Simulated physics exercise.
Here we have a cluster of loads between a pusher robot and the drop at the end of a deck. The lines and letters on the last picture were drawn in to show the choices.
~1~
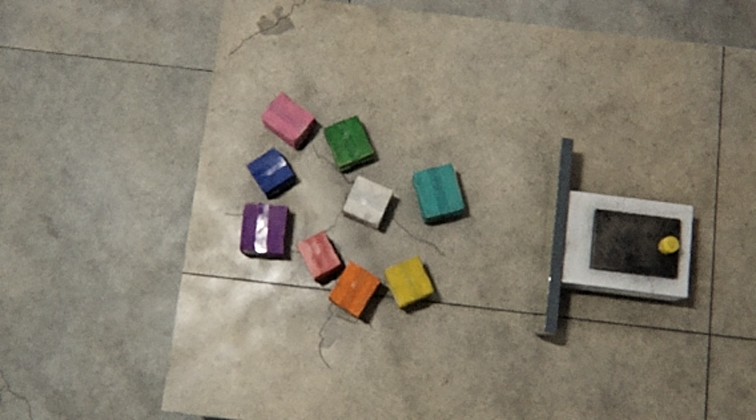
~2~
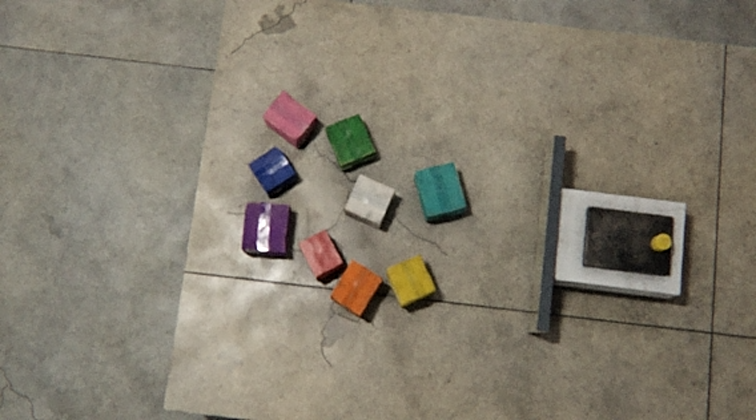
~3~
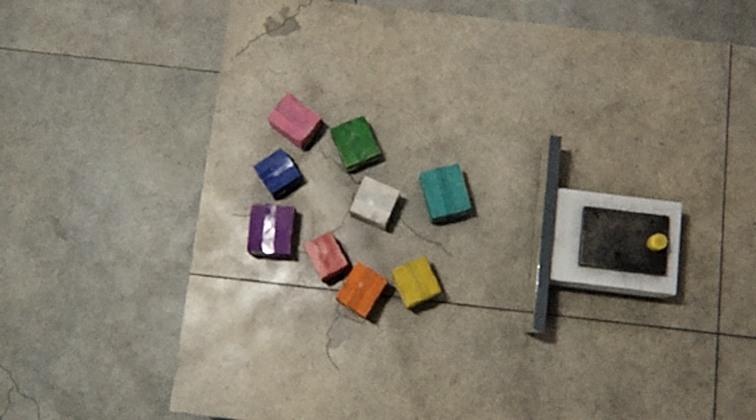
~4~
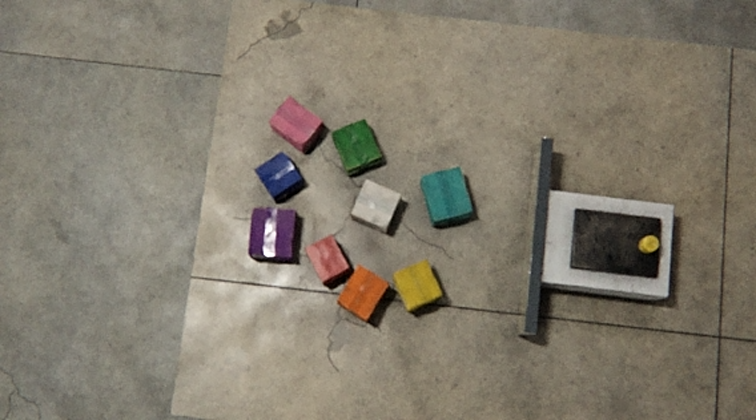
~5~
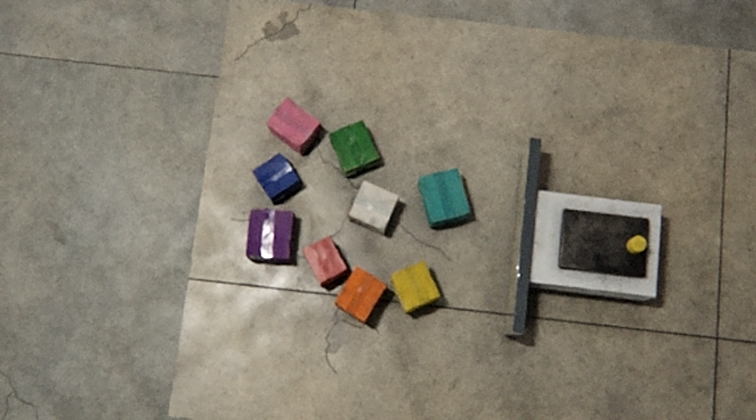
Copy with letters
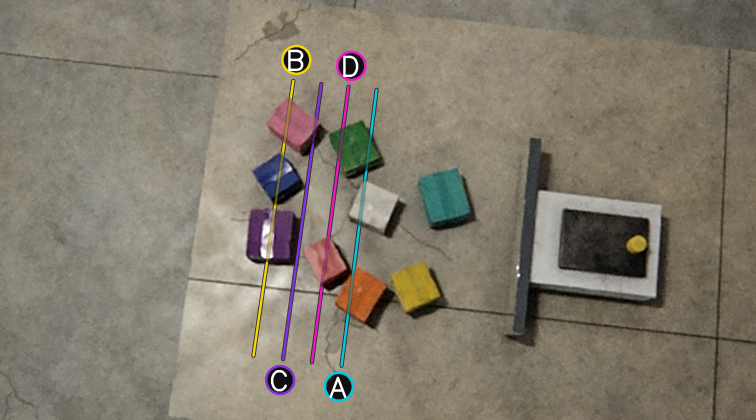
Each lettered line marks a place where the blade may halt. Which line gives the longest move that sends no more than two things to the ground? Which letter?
Stop at B.
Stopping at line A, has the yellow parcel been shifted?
By then, yes.
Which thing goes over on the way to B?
It is the purple parcel.
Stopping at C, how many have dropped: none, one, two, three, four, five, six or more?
In all, none.
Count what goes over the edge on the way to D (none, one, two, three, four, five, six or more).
By then, none.
On the copy, A at (360, 224); B at (274, 214); C at (303, 218); D at (331, 221).
On B. First, robot (504, 232); yellow parcel (402, 278); white parcel (368, 208).
Then, robot (412, 222); purple parcel (240, 233); blue parcel (259, 166).
Finally, robot (344, 214); purple parcel over the edge; white parcel (216, 194); one fallen.
By contrast, A is within the limit but short; C is within the limit but short; D is within the limit but short.
